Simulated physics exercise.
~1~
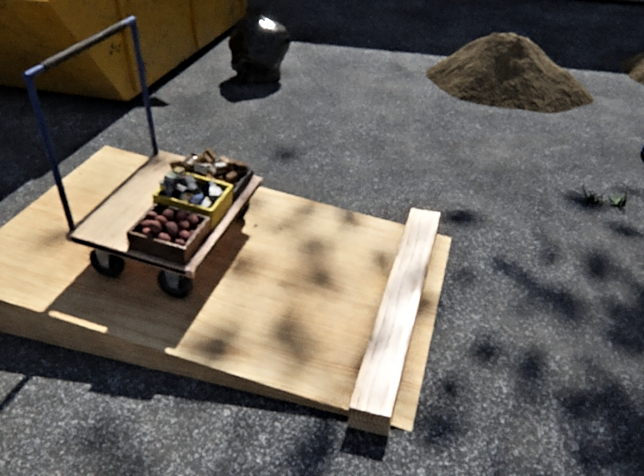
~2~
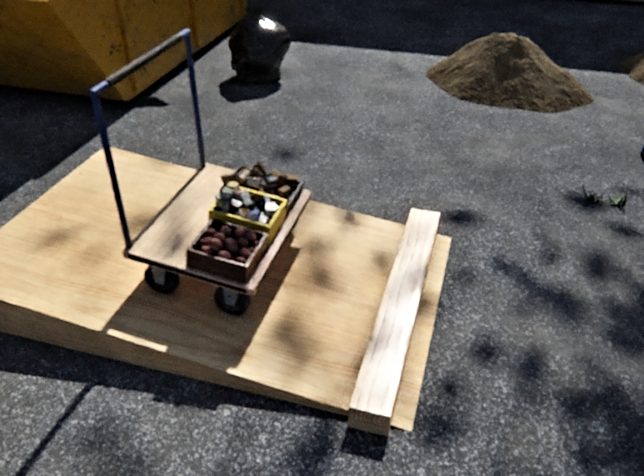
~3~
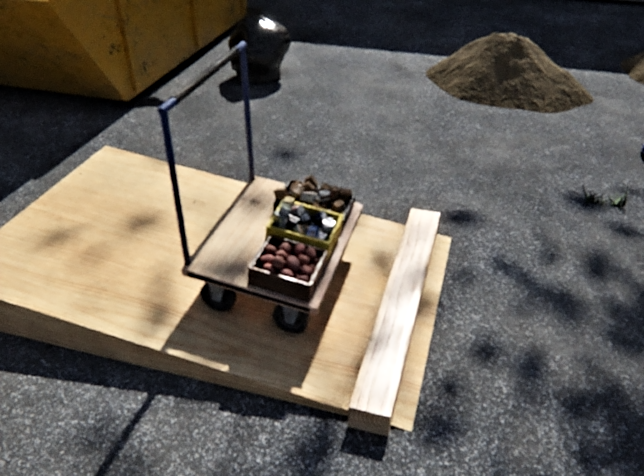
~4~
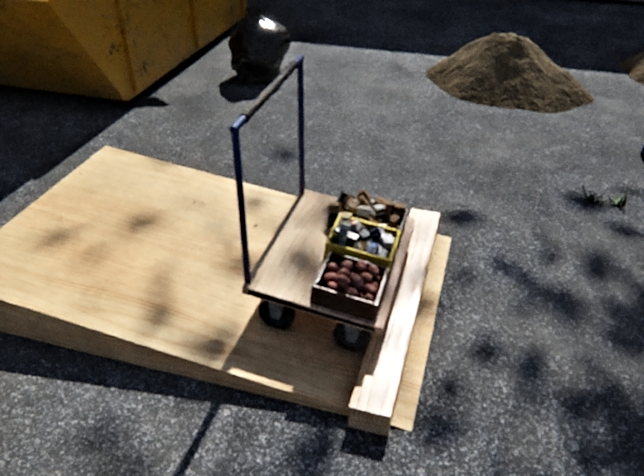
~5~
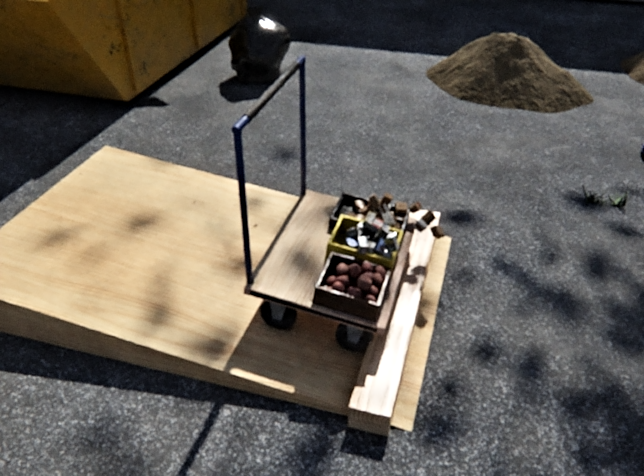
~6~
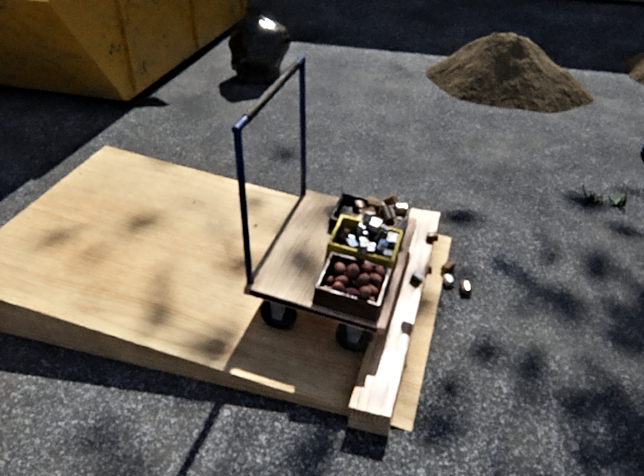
A trolley carrying a black box, a yellow box and a wooden box of red potatoes rolled right down a wooden ramp and stopped against the kerb, and a few small parcels spilled over it while the potatoes stayed in.
